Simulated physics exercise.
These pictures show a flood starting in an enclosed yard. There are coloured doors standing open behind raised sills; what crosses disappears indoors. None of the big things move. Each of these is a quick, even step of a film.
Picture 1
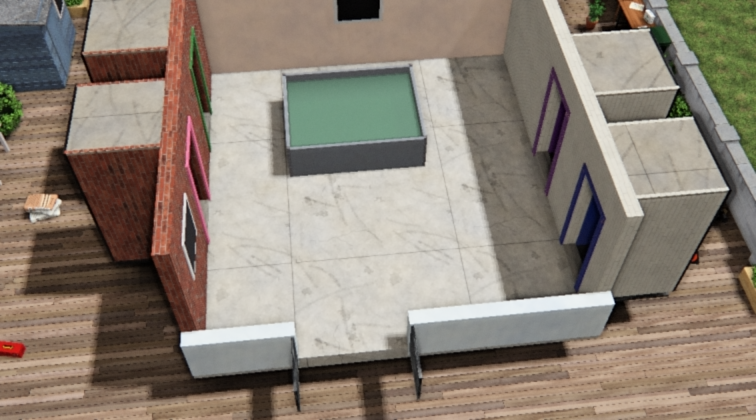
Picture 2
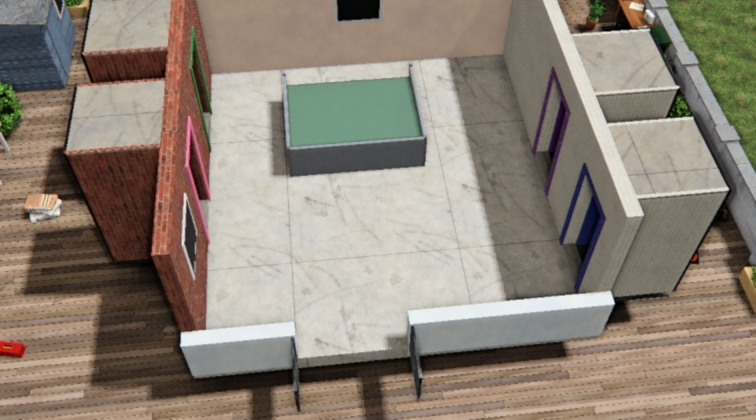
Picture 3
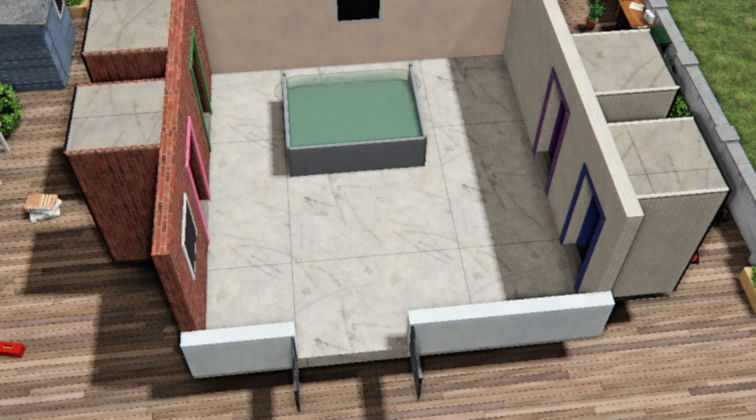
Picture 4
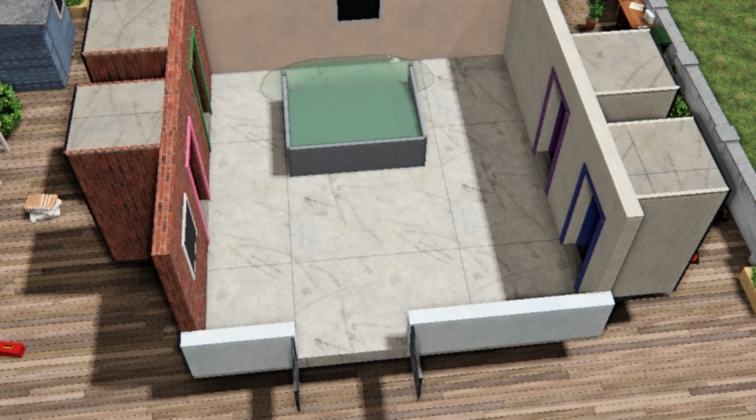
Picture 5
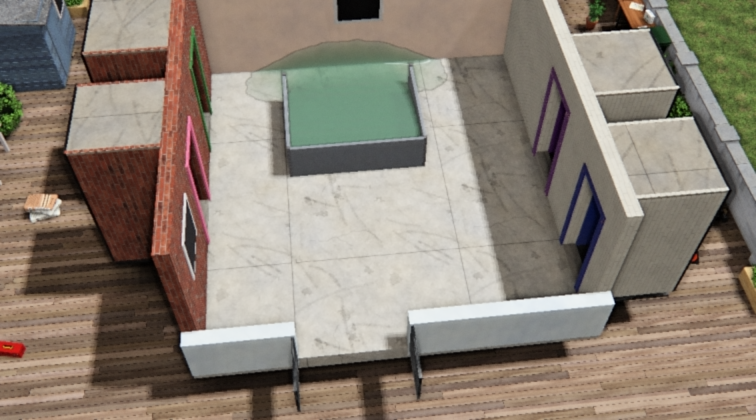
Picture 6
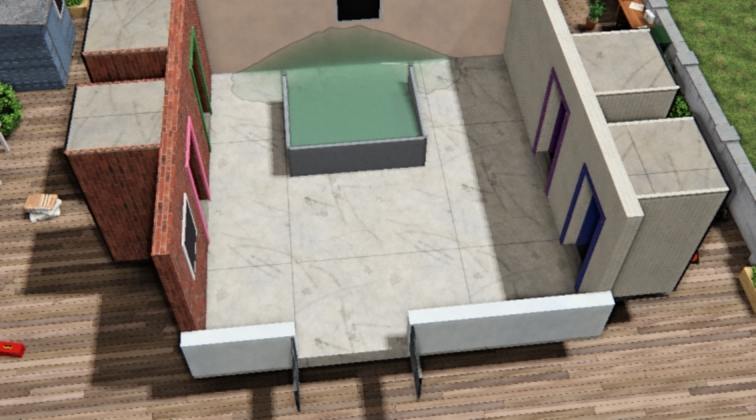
To begin with, a grey-walled tank of green water stands whole and still in a walled yard with coloured doorways. Then its far side opens, and water pours out through the gap, spreading in a widening, translucent green sheet across the pale floor toward the back wall.
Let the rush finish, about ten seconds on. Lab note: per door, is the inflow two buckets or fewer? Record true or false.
Green door false; blue door false; pink door true; purple door true.
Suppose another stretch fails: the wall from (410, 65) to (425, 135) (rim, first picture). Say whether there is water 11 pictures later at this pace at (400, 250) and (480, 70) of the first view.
Going through them in order, the first ends up left dry and the second waterlogged.
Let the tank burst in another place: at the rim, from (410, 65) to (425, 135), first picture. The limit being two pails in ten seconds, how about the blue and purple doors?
Blue door: Crosses the line; purple door: Crosses the line.
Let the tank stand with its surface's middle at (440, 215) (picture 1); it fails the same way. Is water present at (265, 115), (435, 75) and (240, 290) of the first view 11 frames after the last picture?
In that order: Reached by the flood, reached by the flood, not reached.
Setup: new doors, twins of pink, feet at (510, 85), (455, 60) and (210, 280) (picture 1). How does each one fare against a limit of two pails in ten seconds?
First crosses the line, second crosses the line, third stays short of it.
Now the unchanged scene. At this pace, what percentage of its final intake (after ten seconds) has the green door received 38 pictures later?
Roughly 95 percent.
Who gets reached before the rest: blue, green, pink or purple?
The door marked green comes first.
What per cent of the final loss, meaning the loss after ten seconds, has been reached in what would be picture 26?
Working it through, I arrive at 5 per cent.
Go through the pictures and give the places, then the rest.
In the first picture, the water tank at (352, 108) is whole and still.
In the second picture, the front is at a hidden place, out from the gap on the water tank's far side.
In the third picture, water pours out on the water tank's far side and has run to (417, 81).
In the fourth picture, the front is at (422, 67), out from the gap on the water tank's far side.
In the fifth picture, water pours out on the water tank's far side and has run to (434, 60).
In the sixth picture, water pours out on the water tank's far side and has run to (453, 59).
A moment on, water covers 15 % of the floor; the green door not reached, the blue door not reached, the pink door not reached, the purple door not reached.
Next, water covers 25 % of the floor; the green door under two buckets in, the blue door not reached, the pink door not reached, the purple door not reached.
Then, water covers 65 % of the floor; the green door over two buckets in, the blue door wet at the sill, nothing in, the pink door wet at the sill, nothing in, the purple door wet at the sill, nothing in.
Later, water covers 90 % of the floor; the green door over two buckets in, the blue door wet at the sill, nothing in, the pink door wet at the sill, nothing in, the purple door wet at the sill, nothing in.
In the end, water covers 95 % of the floor; the green door over two buckets in, the blue door over two buckets in, the pink door under two buckets in, the purple door wet at the sill, nothing in.
